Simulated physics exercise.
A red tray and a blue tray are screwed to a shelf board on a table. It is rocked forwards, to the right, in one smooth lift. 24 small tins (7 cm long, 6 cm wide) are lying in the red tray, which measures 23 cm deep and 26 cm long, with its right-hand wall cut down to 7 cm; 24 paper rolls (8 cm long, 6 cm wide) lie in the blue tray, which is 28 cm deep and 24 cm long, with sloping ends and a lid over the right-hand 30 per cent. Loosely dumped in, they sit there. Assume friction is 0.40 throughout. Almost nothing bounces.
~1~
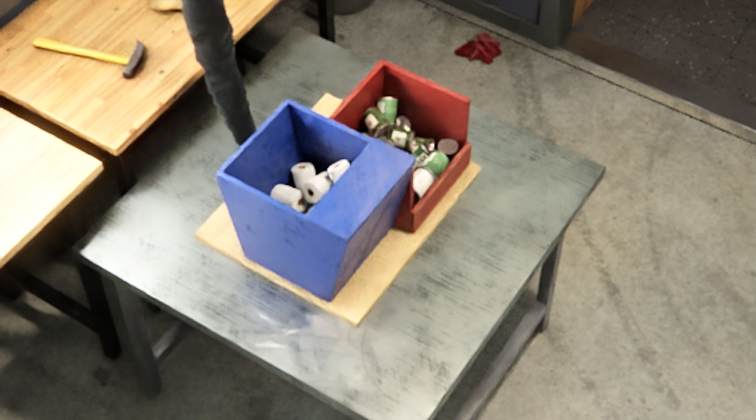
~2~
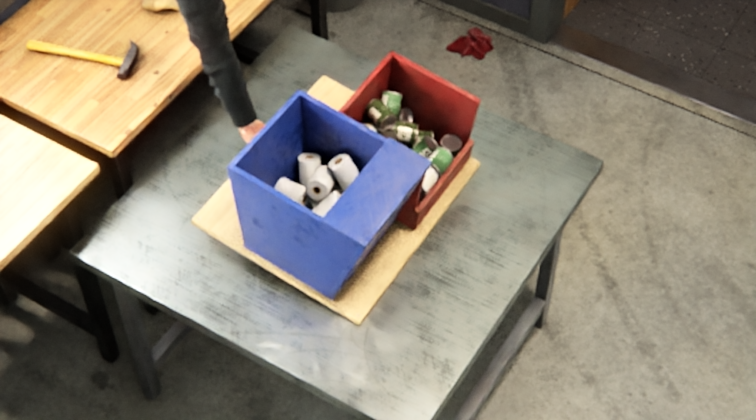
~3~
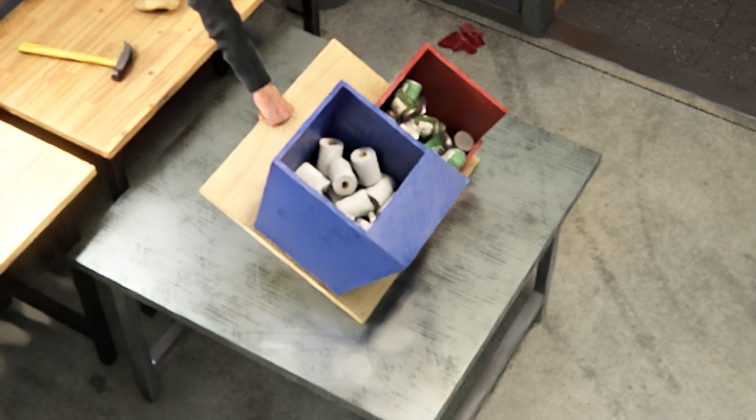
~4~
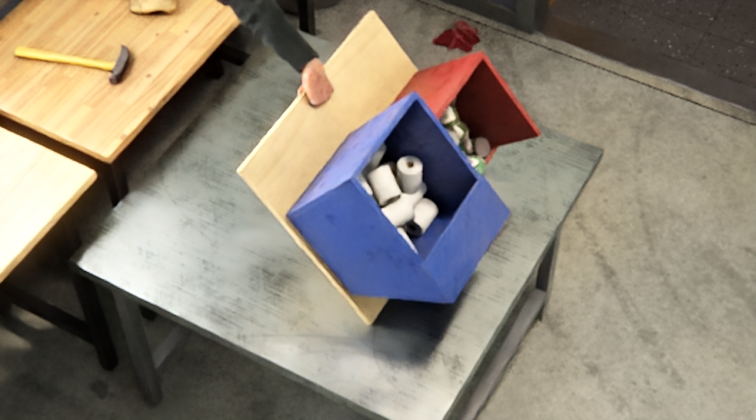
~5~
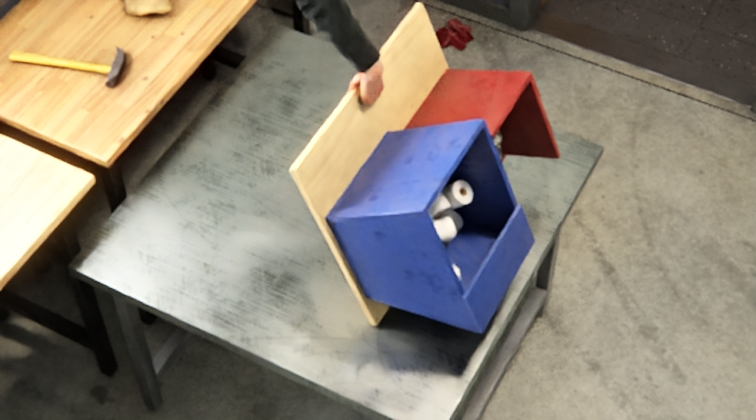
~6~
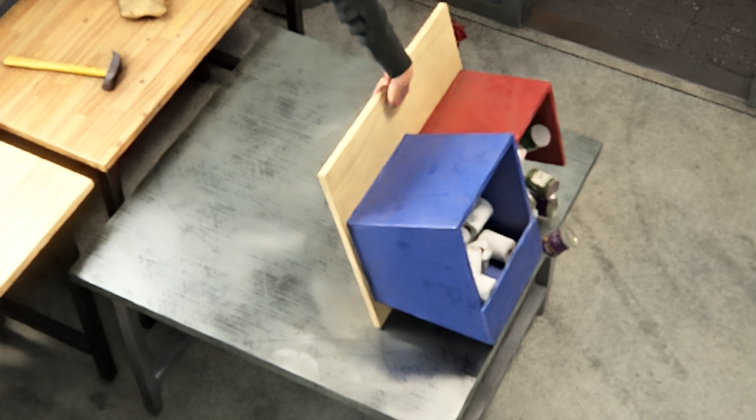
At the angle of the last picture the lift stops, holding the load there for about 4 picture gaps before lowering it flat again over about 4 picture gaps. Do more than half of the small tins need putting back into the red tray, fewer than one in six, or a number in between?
The answer is more than half.
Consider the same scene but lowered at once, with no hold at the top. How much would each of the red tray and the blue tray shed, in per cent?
In that case you'd see red tray shed 70 percent of its load and blue tray shed 0 percent.
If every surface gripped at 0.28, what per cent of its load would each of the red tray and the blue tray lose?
Red tray 70, blue tray 0 per cent.
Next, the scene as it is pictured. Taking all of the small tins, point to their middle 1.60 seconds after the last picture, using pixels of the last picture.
I'd put it close to (530, 206).
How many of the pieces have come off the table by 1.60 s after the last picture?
Estimate - about 12 in total.
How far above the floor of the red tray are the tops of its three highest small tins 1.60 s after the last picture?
Height: Roughly 8 cm.
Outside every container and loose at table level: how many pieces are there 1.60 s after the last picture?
Near 6, give or take.
Then, 0.26 s after the last picture, tilt 75°; the red tray is down by 15 of 24 and the blue tray is down by 1 of 24.
Then, 0.58 s after the last picture, tilt 70°; the red tray is down by 15 of 24 and the blue tray is down by 1 of 24.
Then, 1.03 s after the last picture, tilt 0°; the red tray is down by 16 of 24 and the blue tray is down by 1 of 24.
Outcome (1.60 s after the last picture), the red tray is down by 16 of 24 and the blue tray is down by 1 of 24. Asked share, 16 of 24, 67 per cent.
